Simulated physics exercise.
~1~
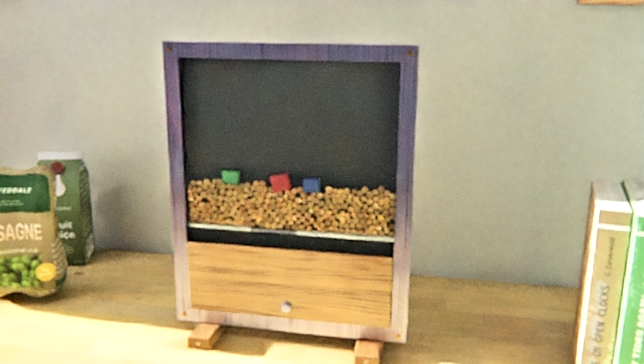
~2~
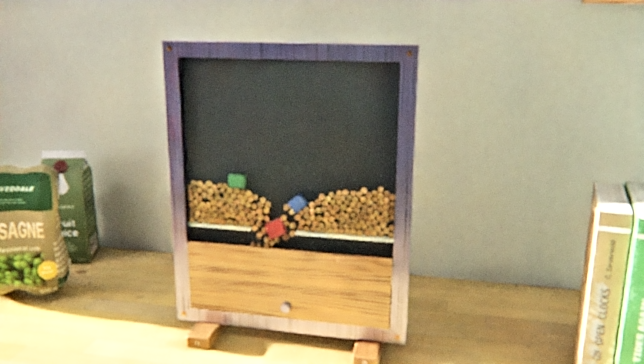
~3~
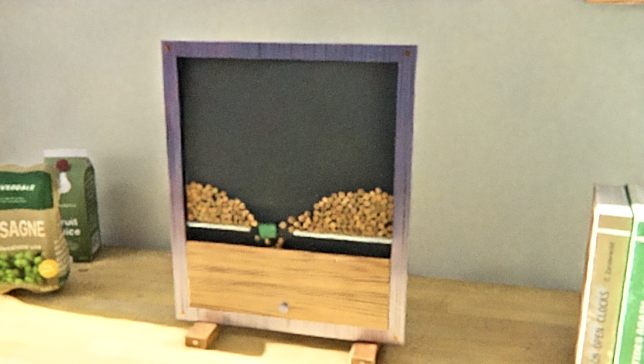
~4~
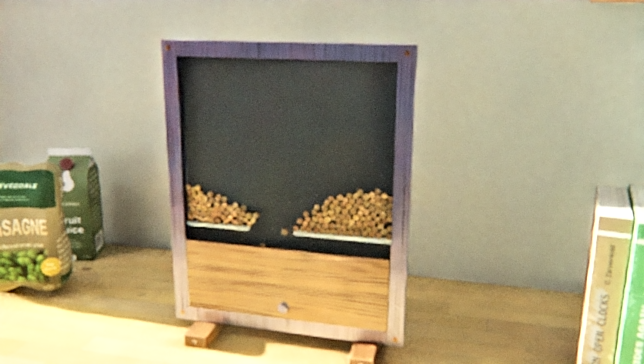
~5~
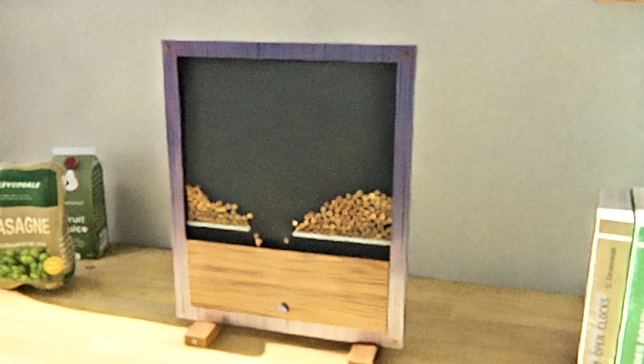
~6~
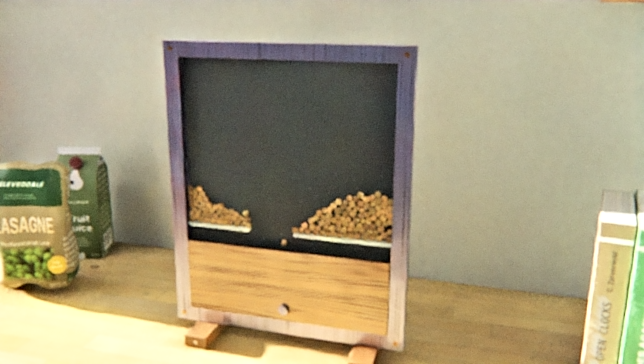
Framed box of wooden beads draining through a central gap, red, blue, then green blocks dropping away, leaving two sloping heaps.
